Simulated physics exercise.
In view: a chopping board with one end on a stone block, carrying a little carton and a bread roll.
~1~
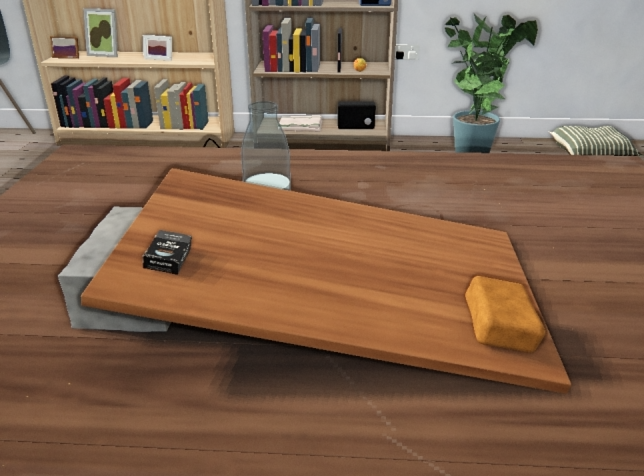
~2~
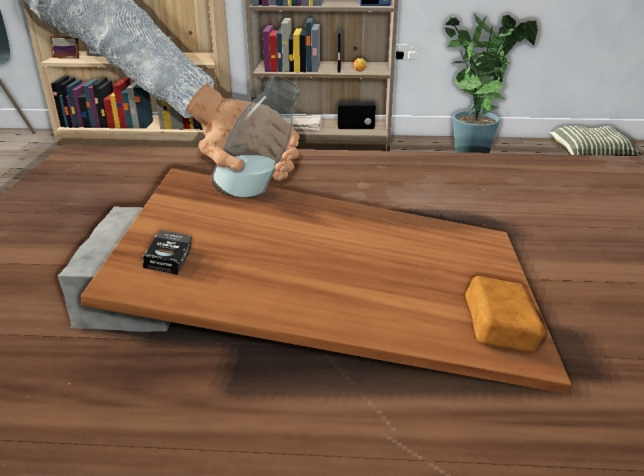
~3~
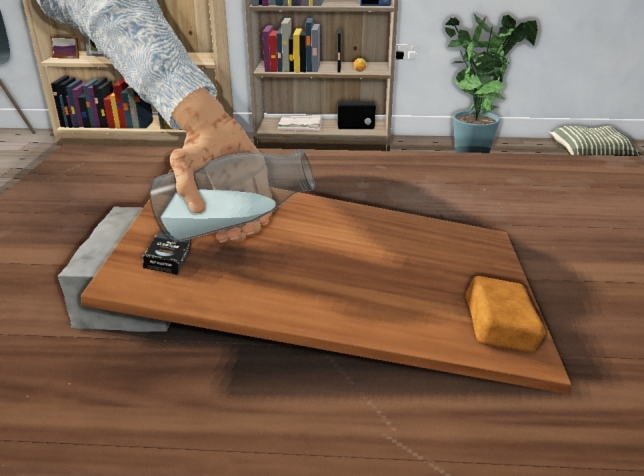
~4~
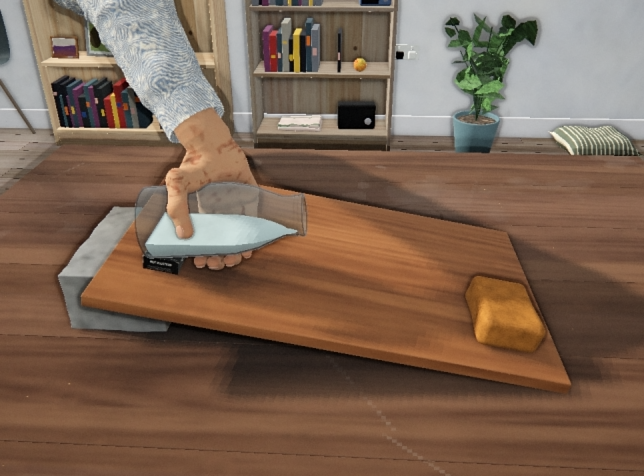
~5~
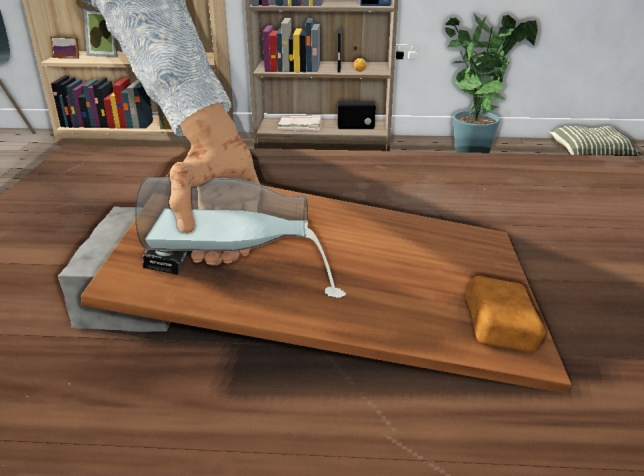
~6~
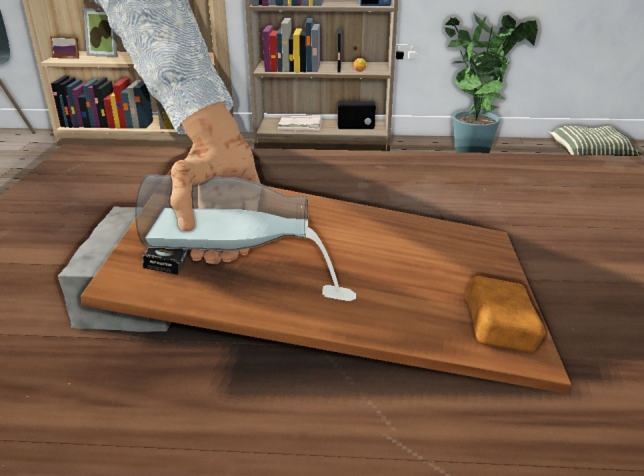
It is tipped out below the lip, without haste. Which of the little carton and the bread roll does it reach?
On the left the little carton escapes, on the right the bread roll is reached.
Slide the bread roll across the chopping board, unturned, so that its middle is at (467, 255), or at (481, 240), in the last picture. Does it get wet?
In the first try it escapes; in the second it stays dry.
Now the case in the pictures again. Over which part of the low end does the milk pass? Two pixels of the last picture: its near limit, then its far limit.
From about (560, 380) to (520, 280).
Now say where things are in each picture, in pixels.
In the first frame, the chopping board slopes down to the right; milk bottle (266, 155) about a quarter full; little carton (169, 252); bread roll (502, 313).
In the second frame, milk bottle (261, 136) tipped 25° with all of its load; little carton (169, 252).
In the third frame, milk bottle (239, 190) tipped 70° with all of its load; bread roll (502, 313).
In the fourth frame, the chopping board slopes down to the right; milk bottle (229, 219) tipped 85° with all of its load; little carton (169, 252).
In the fifth frame, the first of it lands; milk bottle (230, 215) tipped 90° with all of its load; bread roll (502, 313).
In the sixth frame, the first of it lands; milk bottle (230, 214) tipped 90° with all of its load; little carton (169, 252); bread roll (502, 313).
Soon after, it runs down to the right; the little carton is dry; the bread roll is wet.
Later, it runs down to the right and off the end; the little carton is dry; the bread roll is wet.
In the end, it runs down to the right and off the end; the little carton is dry; the bread roll is wet.
